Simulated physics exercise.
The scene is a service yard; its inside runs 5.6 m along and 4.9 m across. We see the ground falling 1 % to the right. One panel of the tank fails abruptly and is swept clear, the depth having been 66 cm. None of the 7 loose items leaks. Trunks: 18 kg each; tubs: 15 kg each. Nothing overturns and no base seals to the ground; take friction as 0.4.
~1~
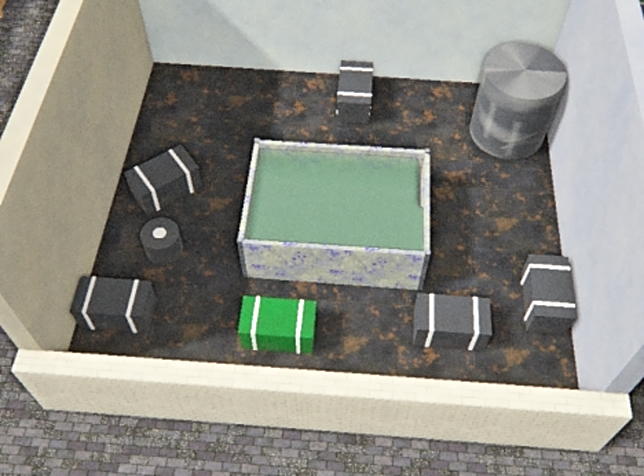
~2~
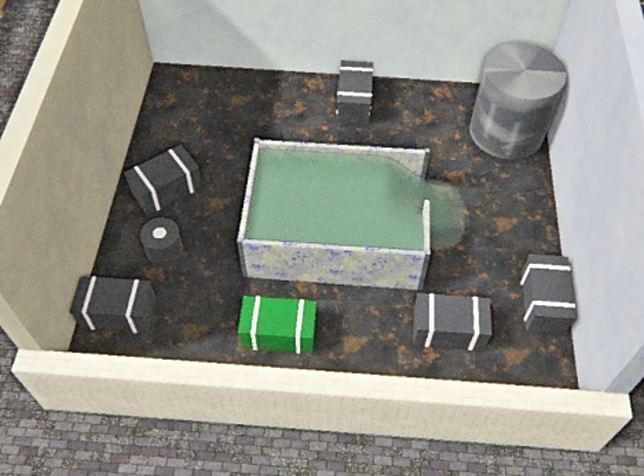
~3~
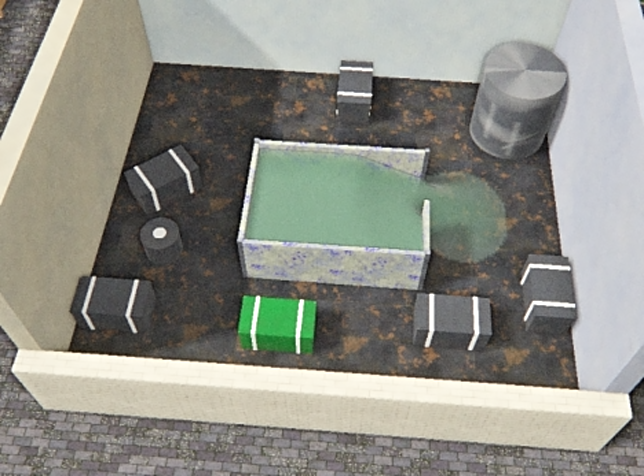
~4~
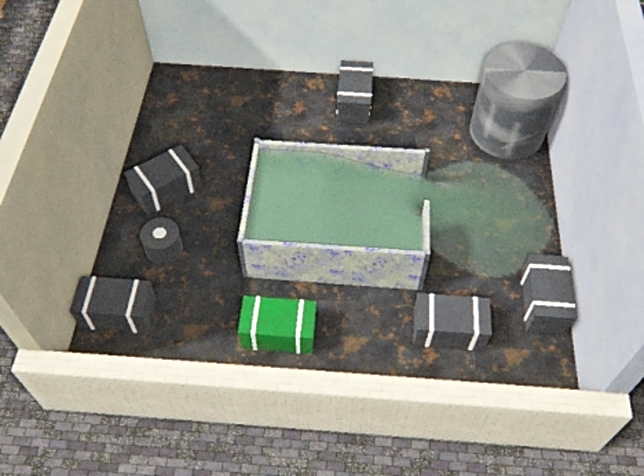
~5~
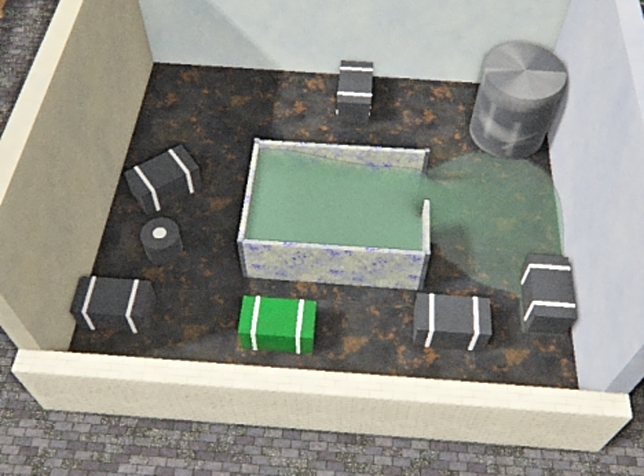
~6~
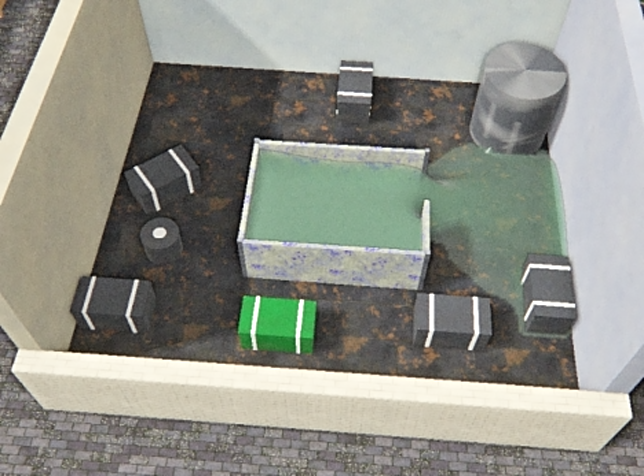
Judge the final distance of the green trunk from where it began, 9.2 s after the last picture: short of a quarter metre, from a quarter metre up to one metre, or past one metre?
It ends past one metre.
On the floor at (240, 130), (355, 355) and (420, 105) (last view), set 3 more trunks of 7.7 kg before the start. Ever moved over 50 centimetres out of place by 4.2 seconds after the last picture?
Respectively: Smaller, greater, greater.
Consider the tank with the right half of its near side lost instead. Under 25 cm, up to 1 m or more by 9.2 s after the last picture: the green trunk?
Had it gone that way, the green trunk would drift slightly.
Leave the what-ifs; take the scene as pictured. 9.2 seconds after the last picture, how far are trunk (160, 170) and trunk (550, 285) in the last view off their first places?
Respectively: 100 cm / 500 cm.
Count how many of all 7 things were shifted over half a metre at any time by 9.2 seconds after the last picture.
That comes to 7.
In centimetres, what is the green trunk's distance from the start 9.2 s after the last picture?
200 centimetres.
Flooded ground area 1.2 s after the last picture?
Roughly 9.5 m2 of it is wet.
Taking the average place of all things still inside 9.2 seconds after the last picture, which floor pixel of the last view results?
The centre sits near (209, 190).
Then, 1.2 s after the last picture the green trunk is near (277, 317), 0.0 m from its start, aground; 0 afloat.
Then, 3.8 s after the last picture the green trunk is near (236, 301), 0.5 m from its start, aground; 2 afloat.
Then, 6.2 s after the last picture the green trunk is near (168, 265), 1.4 m from its start, afloat; 4 afloat.
Then, 9.2 s after the last picture the green trunk is near (211, 198), 1.8 m from its start, afloat; 6 afloat.
